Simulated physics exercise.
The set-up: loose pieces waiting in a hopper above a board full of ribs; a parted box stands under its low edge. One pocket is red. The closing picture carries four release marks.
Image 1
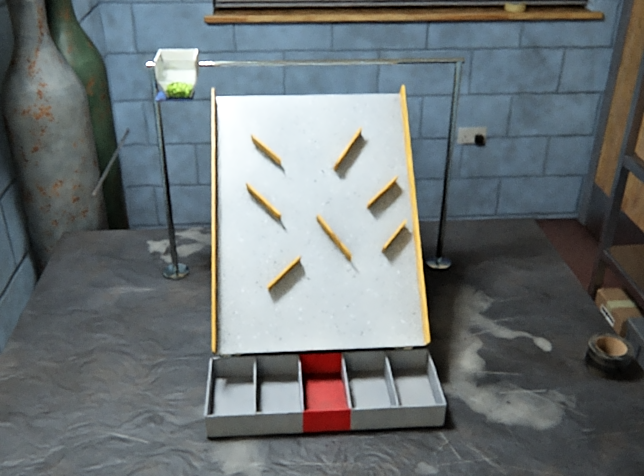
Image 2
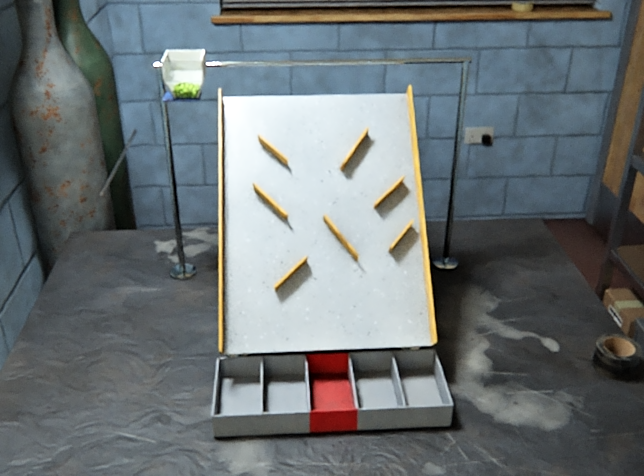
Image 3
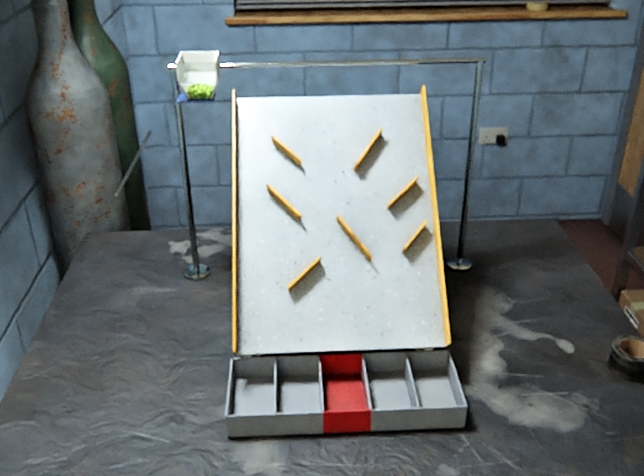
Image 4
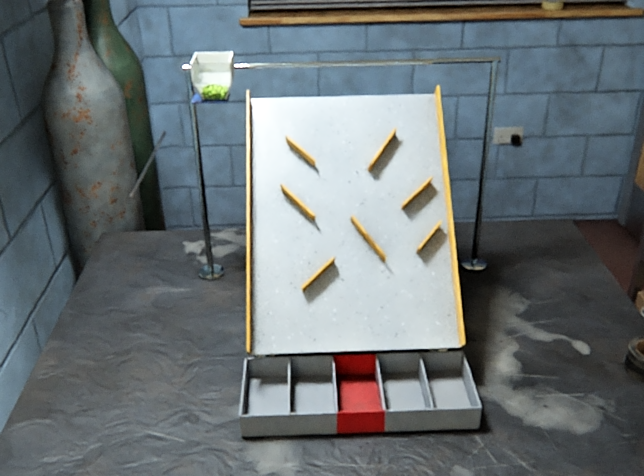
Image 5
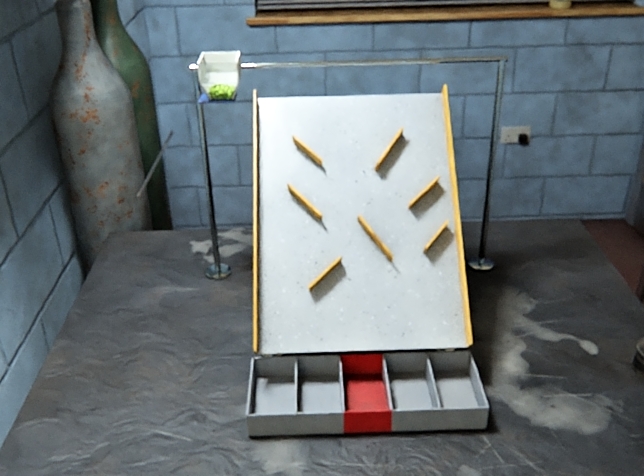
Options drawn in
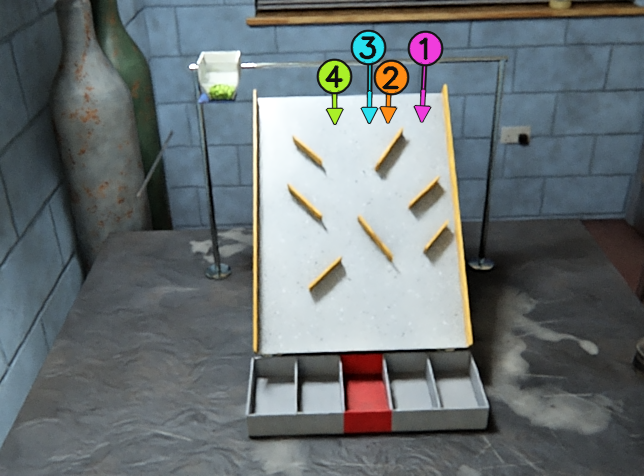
In a blue-walled room, a small white container of green pieces sits on a rail above a sloped board with orange ribs and a divided tray with one red compartment; nothing moves except the view, which shifts slightly.
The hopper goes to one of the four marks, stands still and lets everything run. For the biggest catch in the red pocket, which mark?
Take 4.
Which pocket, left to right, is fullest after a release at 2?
The first from the left.
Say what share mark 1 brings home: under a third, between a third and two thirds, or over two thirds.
Under a third.
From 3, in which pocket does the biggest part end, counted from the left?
The first.
On the marked copy, mark 1 meets the board at (422, 116); mark 2 meets the board at (388, 116); mark 3 meets the board at (369, 117); mark 4 meets the board at (334, 118).
With 1, a stray few in the red pocket, nearly all in other pockets.
With 2, a small part in the red pocket, most in other pockets, a stray few outside the box.
With 3, a small part in the red pocket, nearly all in other pockets.
With 4, about a quarter in the red pocket, about two thirds in other pockets, a stray few outside the box.
